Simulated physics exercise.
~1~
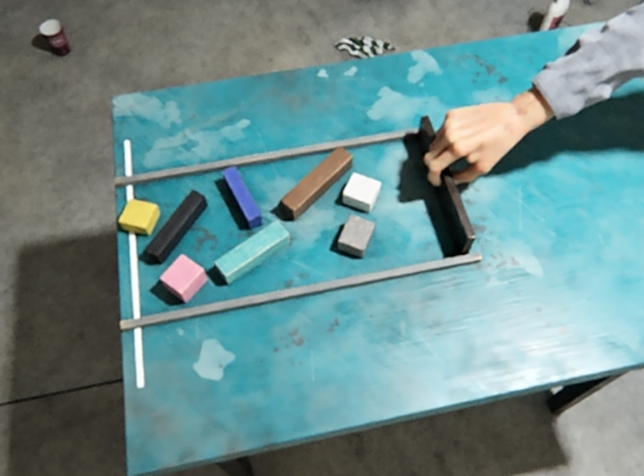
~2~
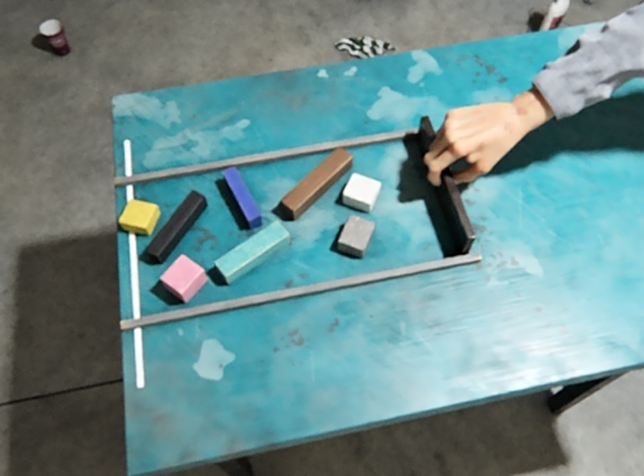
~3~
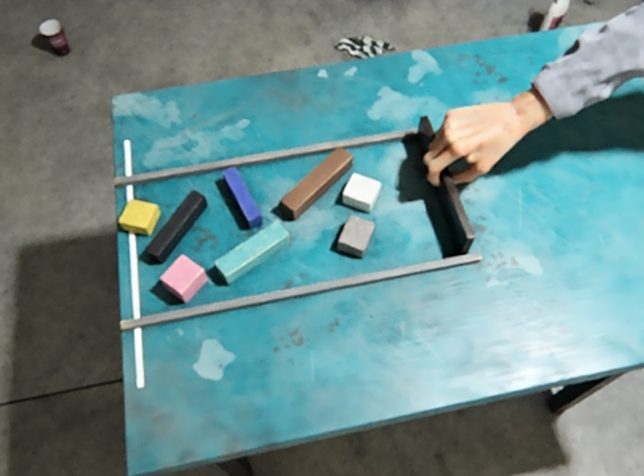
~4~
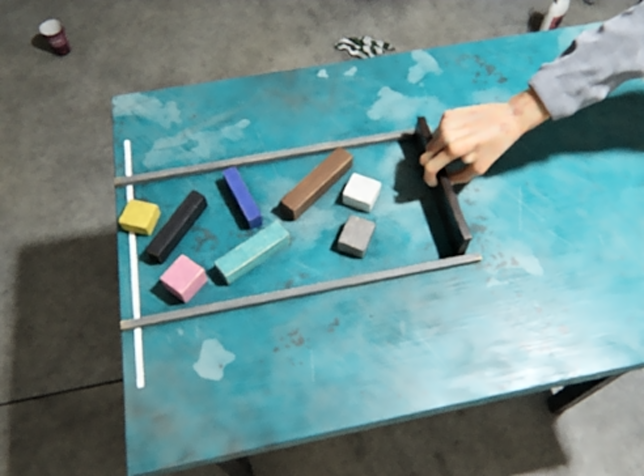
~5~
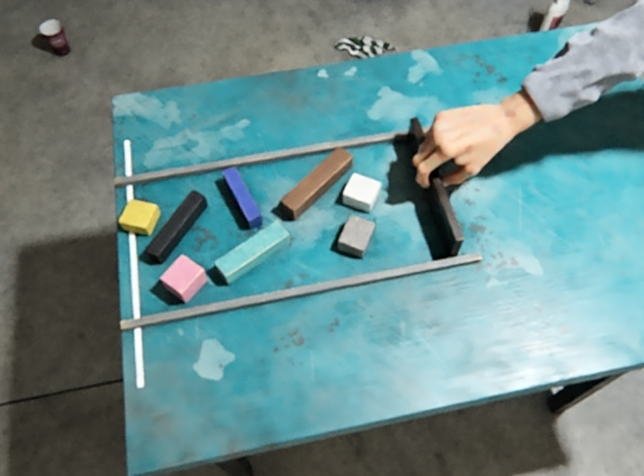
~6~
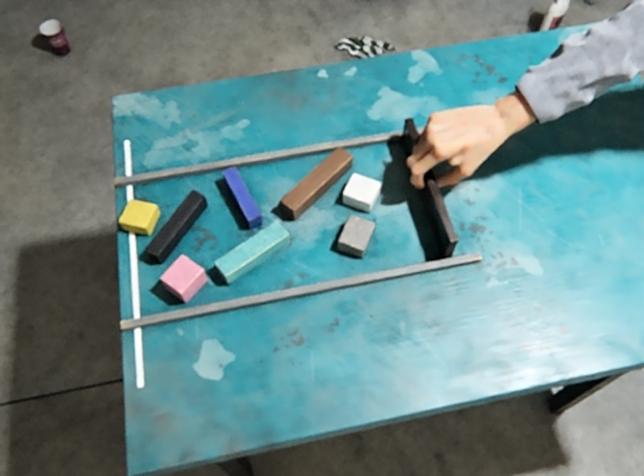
We see coloured blocks and bars lying between two rails on a turquoise table, with a white strip at the left. A hand on the right holds a dark board and slides it slightly leftward, while the pieces stay still.
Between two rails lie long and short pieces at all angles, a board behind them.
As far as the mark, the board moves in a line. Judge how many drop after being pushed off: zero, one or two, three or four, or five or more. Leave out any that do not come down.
Number dropping: Five or more.
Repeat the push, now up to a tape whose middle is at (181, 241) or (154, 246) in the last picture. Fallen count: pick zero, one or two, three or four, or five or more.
Taking them in turn, three or four; 5 or more.
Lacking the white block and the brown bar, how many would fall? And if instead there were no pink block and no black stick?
4 in the first case and 4 in the second.
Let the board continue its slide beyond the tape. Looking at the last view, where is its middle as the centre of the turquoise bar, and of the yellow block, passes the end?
For the turquoise bar, about (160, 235); for the yellow block, about (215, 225).
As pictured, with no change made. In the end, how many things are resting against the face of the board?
Contact count: 2.
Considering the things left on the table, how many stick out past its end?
The number would be 2.
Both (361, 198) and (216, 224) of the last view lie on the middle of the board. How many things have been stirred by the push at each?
First 3 and then 8.
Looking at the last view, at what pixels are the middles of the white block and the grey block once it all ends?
Middles: Around (115, 245) and around (119, 287).
Soon after, none off yet; yellow block at rest near (140, 217); black stick at rest near (178, 226); pink block at rest near (184, 279).
In the end, the number that fall off is five or more; gone, brown bar, turquoise bar, blue bar, pink block, black stick and yellow block.
